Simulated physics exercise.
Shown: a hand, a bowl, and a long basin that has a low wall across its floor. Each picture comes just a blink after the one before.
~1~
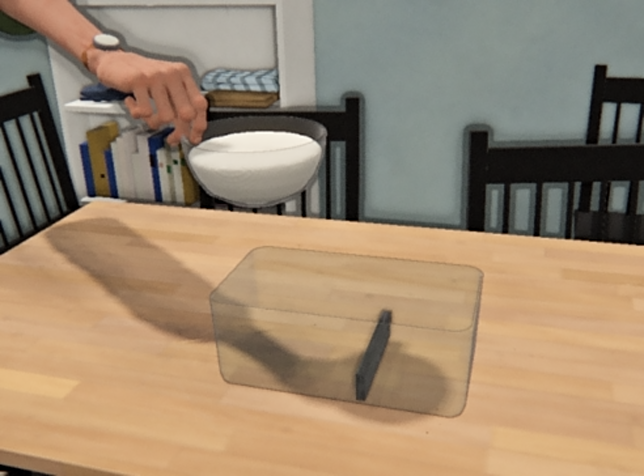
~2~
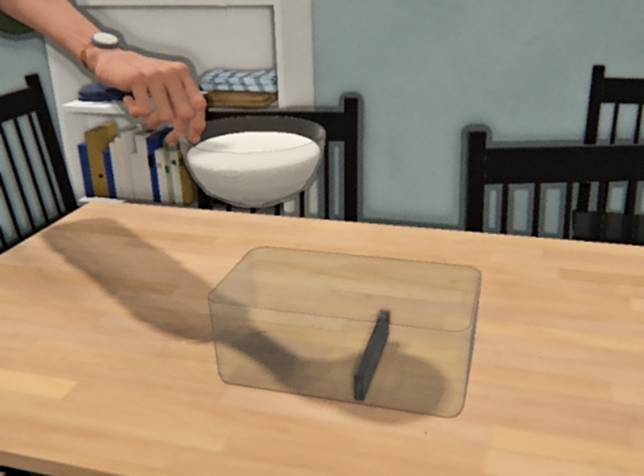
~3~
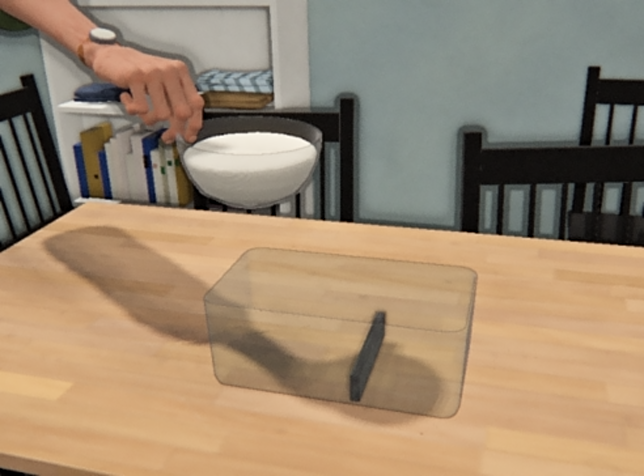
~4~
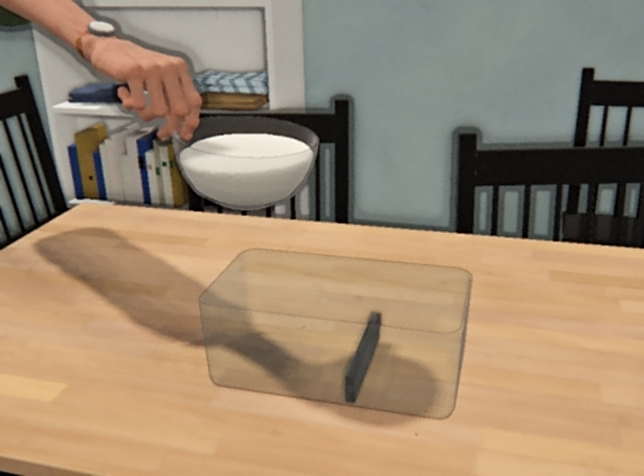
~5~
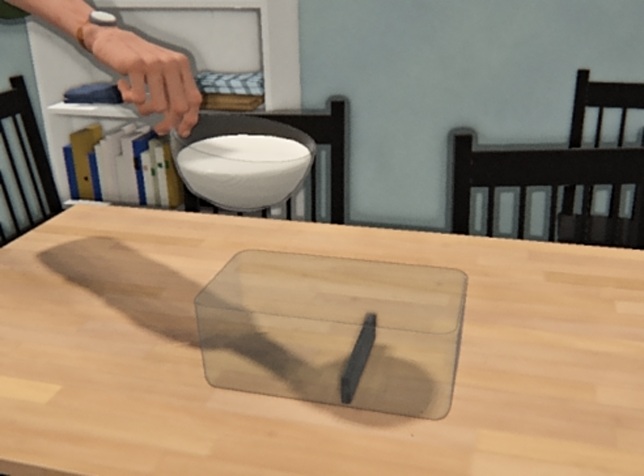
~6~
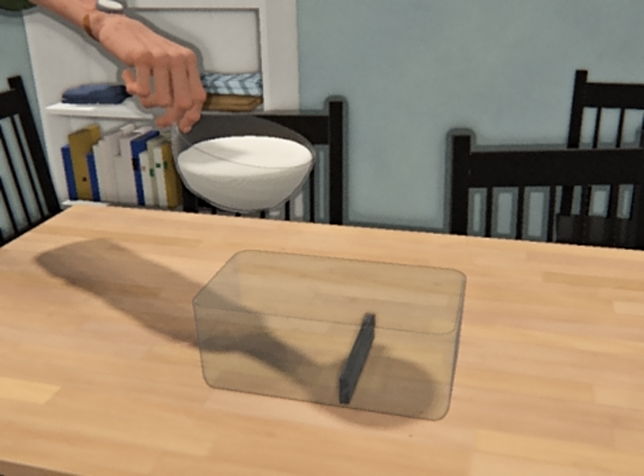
A hand at the upper left holds a clear bowl of white liquid above a wooden table, where a long see-through basin with a low dark wall across its floor sits. The bowl stays nearly level at first, then tips slightly down to the right as the view shifts a little.
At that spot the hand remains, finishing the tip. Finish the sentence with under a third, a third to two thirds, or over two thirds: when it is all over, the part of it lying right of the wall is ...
... a third to two thirds.
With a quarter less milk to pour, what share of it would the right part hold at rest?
45 per cent.
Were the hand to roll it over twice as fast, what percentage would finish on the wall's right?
About 35 per cent.
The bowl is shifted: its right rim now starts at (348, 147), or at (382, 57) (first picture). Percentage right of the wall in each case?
About 70 % the first time, about 65 % the second.
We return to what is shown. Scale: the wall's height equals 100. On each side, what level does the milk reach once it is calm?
On the left roughly 30, on the right roughly 70.
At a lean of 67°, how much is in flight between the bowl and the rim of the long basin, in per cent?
I'd put it near 35 per cent.
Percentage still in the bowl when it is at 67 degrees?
About 45 % remains.
A moment on, the bowl is tipped part way and 43 per cent is still to pour, 5 is left of the wall and 19 right of it.
Next, the bowl is tipped on its side and 2 per cent is still to pour, 34 is left of the wall and 58 right of it.
Then the bowl is tipped right over and 0 per cent is still to pour, 41 is left of the wall and 58 right of it.
Later the bowl is tipped right over and 0 per cent is still to pour, 41 is left of the wall and 58 right of it.
At rest 41 per cent lies left of the wall, 58 right of it and 1 outside.
